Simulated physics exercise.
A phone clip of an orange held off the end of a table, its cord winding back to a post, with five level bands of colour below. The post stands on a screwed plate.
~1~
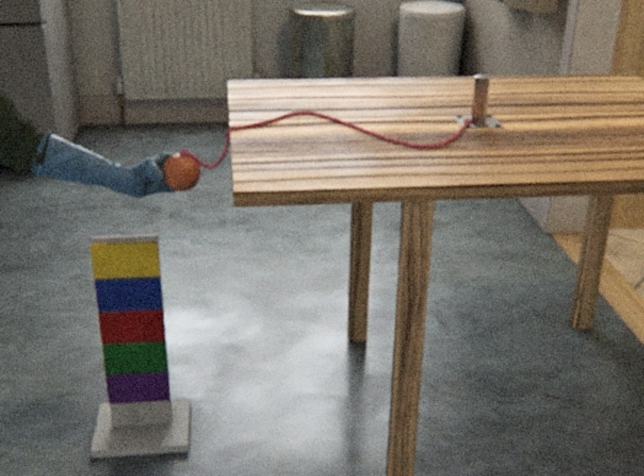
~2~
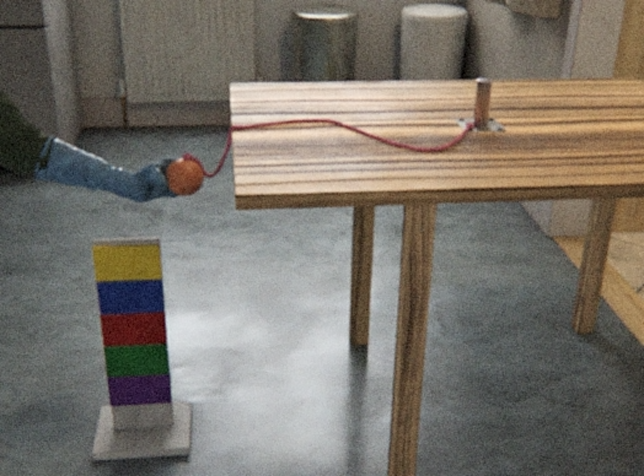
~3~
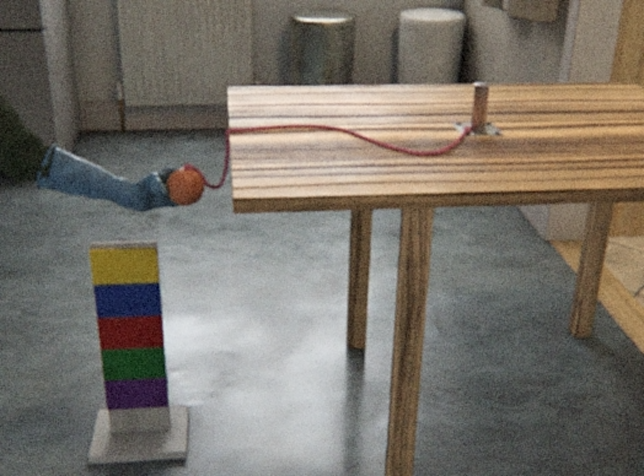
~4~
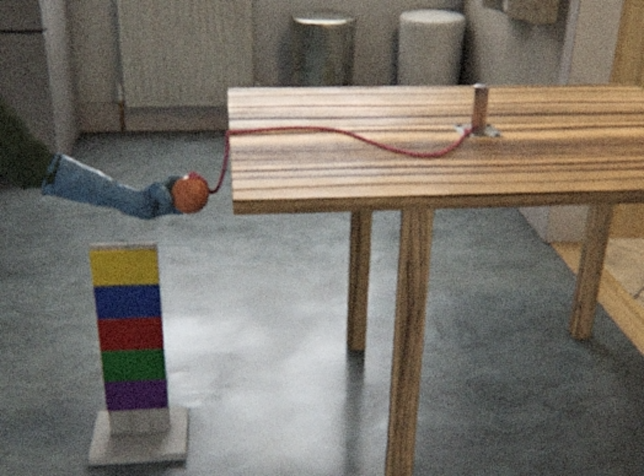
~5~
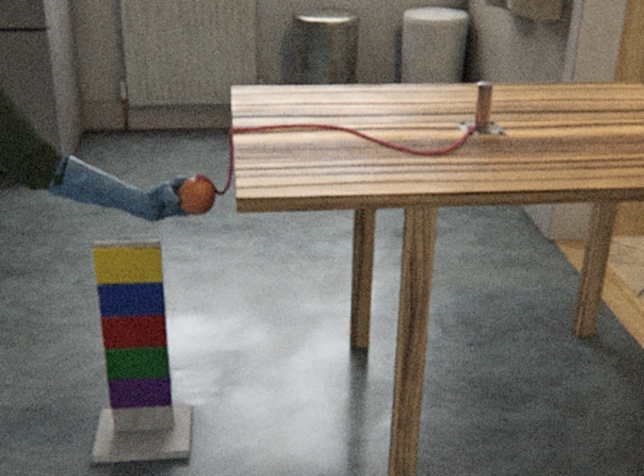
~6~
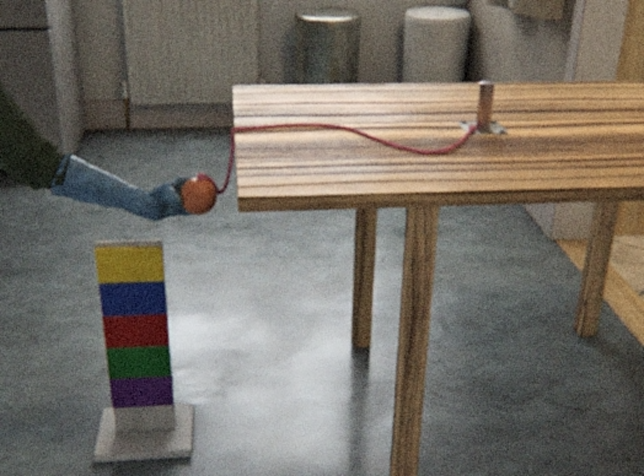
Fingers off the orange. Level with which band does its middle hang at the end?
Its centre hangs level with the red band.
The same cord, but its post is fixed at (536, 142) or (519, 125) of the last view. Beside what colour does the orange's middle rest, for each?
It would be blue; blue.
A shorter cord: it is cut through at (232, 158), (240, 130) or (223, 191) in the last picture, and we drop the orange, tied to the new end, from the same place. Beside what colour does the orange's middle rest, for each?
Try by try: Yellow; higher than all five; blue.
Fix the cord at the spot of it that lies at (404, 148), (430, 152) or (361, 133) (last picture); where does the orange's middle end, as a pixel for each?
The places are (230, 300), (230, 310) and (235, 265).
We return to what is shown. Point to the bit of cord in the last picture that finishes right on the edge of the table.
Near (304, 125).
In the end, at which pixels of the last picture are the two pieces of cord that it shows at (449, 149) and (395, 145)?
The first at (402, 132), the second at (345, 136).
Soon after, orange near (276, 311); level with blue.
Then, orange near (226, 324); level with red.
At rest, orange near (232, 326); level with red. Its middle rests at the red band.
